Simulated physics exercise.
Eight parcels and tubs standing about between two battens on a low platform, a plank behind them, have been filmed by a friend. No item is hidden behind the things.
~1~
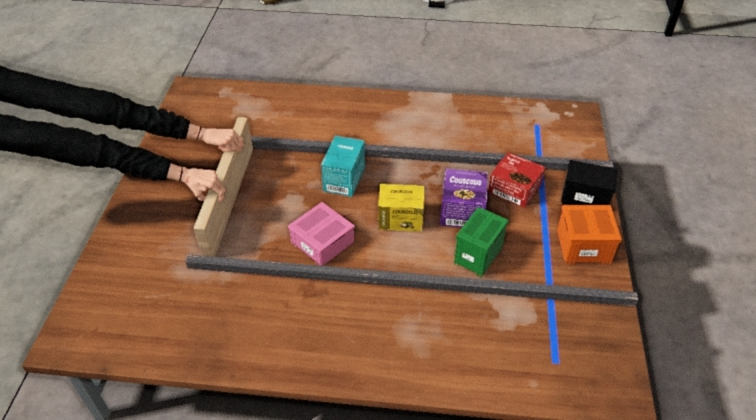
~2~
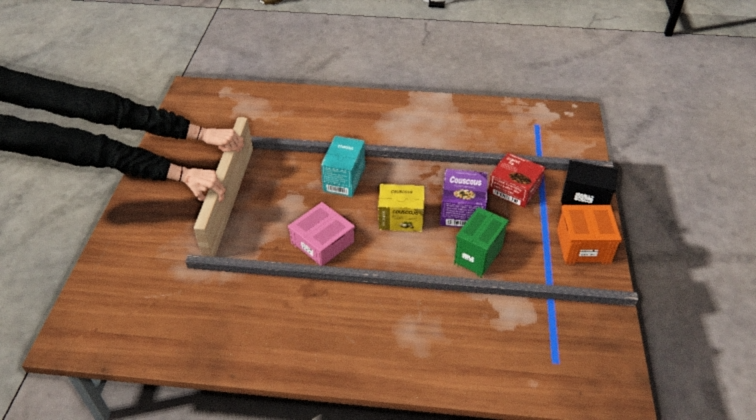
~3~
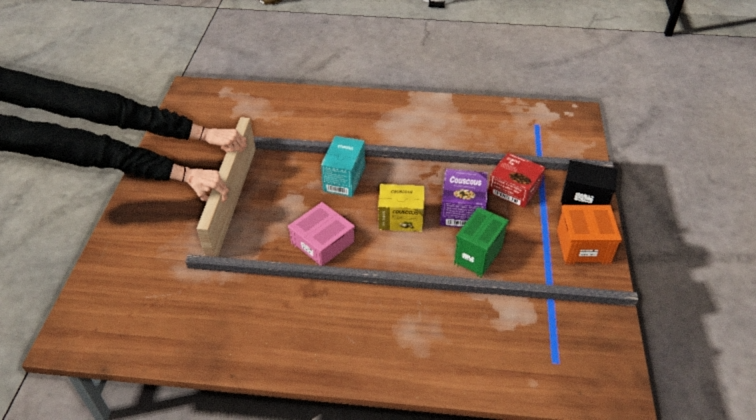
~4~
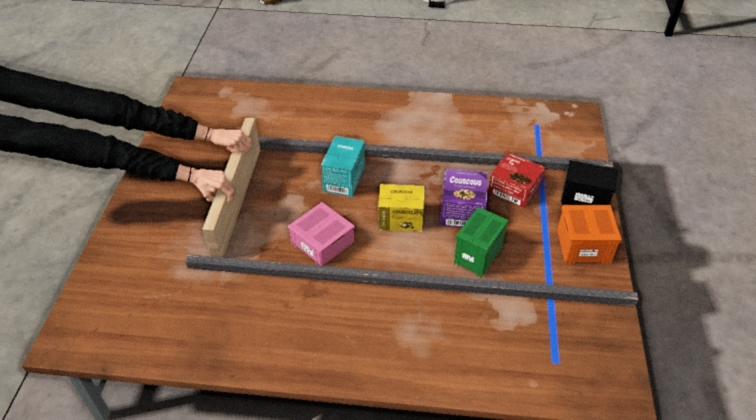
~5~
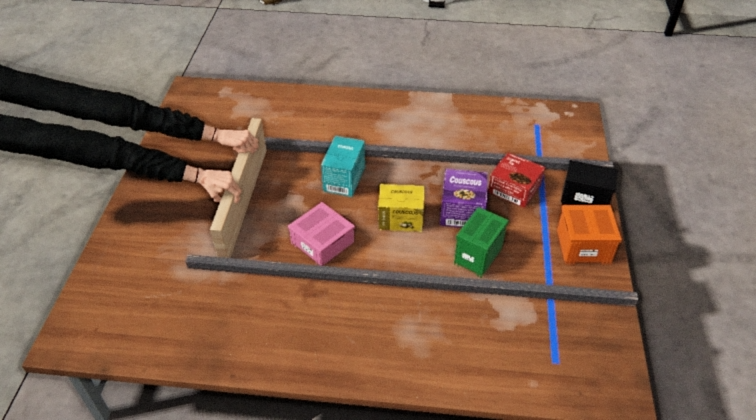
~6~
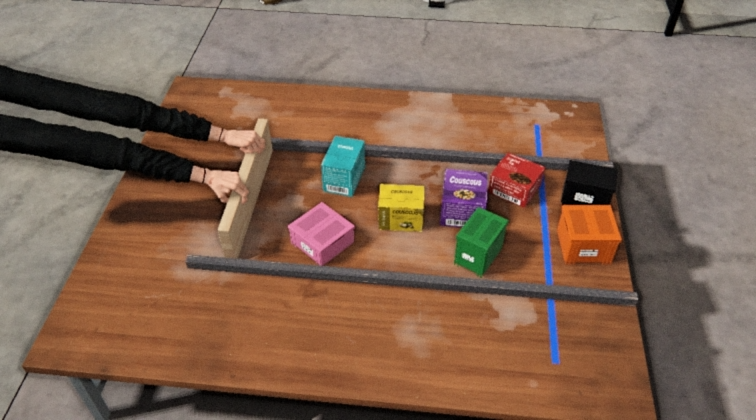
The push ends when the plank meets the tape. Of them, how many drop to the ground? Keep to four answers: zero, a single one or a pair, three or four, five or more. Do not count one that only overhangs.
So the tally of ones that come down is one, perhaps two, really.
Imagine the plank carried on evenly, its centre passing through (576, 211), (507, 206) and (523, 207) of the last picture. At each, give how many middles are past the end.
Past-the-end tally - position 1: 5, position 2: 0, position 3: 2.
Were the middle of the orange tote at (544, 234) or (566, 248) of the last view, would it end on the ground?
Result for the orange tote: It leaves the top at position one; it leaves the top at position two.
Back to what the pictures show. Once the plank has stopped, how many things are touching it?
Looks like 3 of them, all told.
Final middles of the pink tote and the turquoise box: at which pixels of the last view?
Going in order: First (573, 247), then (561, 181).
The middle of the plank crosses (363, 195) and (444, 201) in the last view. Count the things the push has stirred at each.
Well, it's 3 at the first one and 6 at the second.
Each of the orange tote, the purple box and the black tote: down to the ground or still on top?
At the finish the orange tote is missing, the purple box is still there and the black tote is missing.
Early on, none off yet; black tote at rest near (588, 187); orange tote at rest near (587, 235); red box at rest near (516, 180).
Finally, the number that fall off is one or two; lost, orange tote and black tote.
